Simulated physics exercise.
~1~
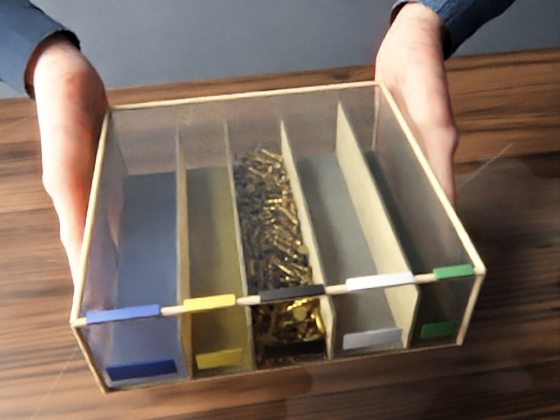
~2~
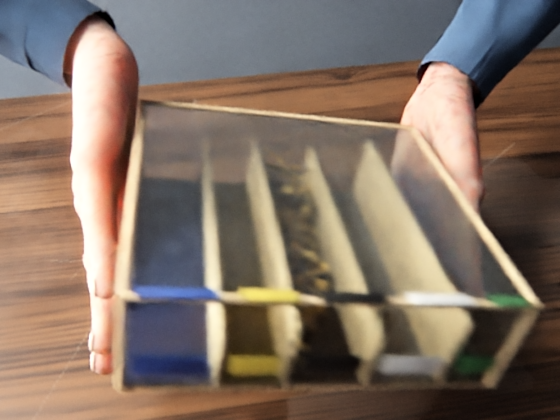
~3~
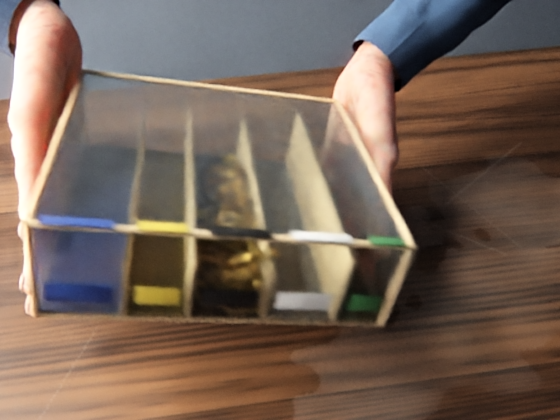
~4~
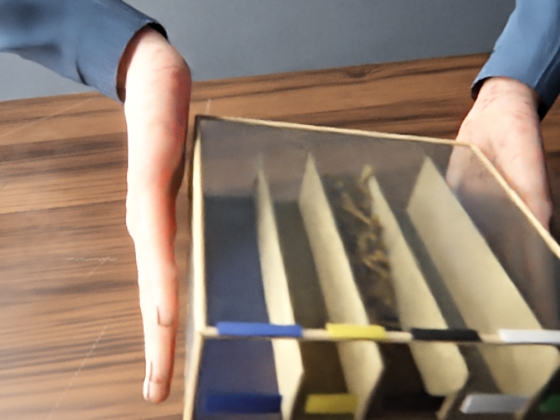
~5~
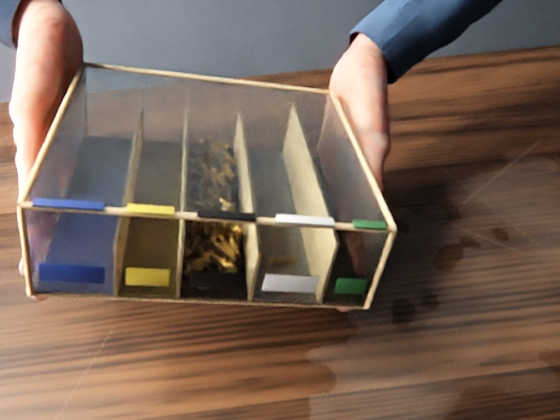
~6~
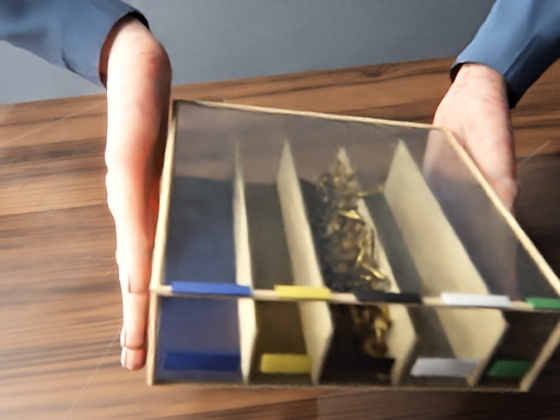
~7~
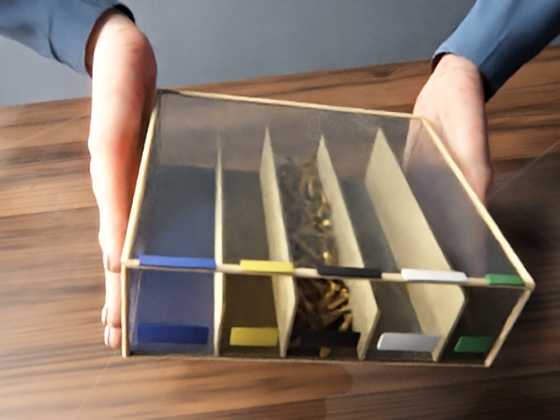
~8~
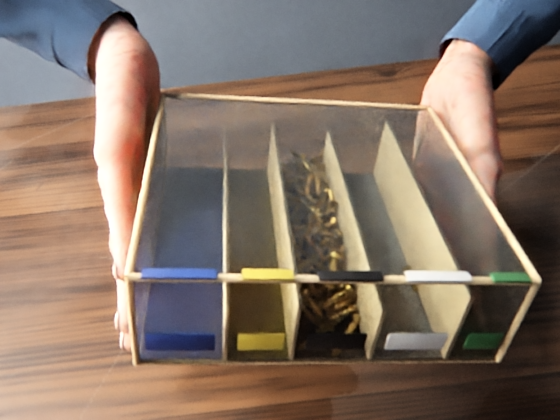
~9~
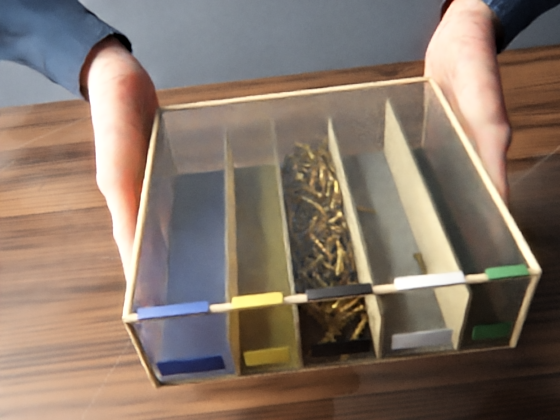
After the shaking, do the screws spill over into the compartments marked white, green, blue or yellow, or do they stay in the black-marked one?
They stay in the black-marked compartment. The white, green, blue and yellow ones are empty at the end.
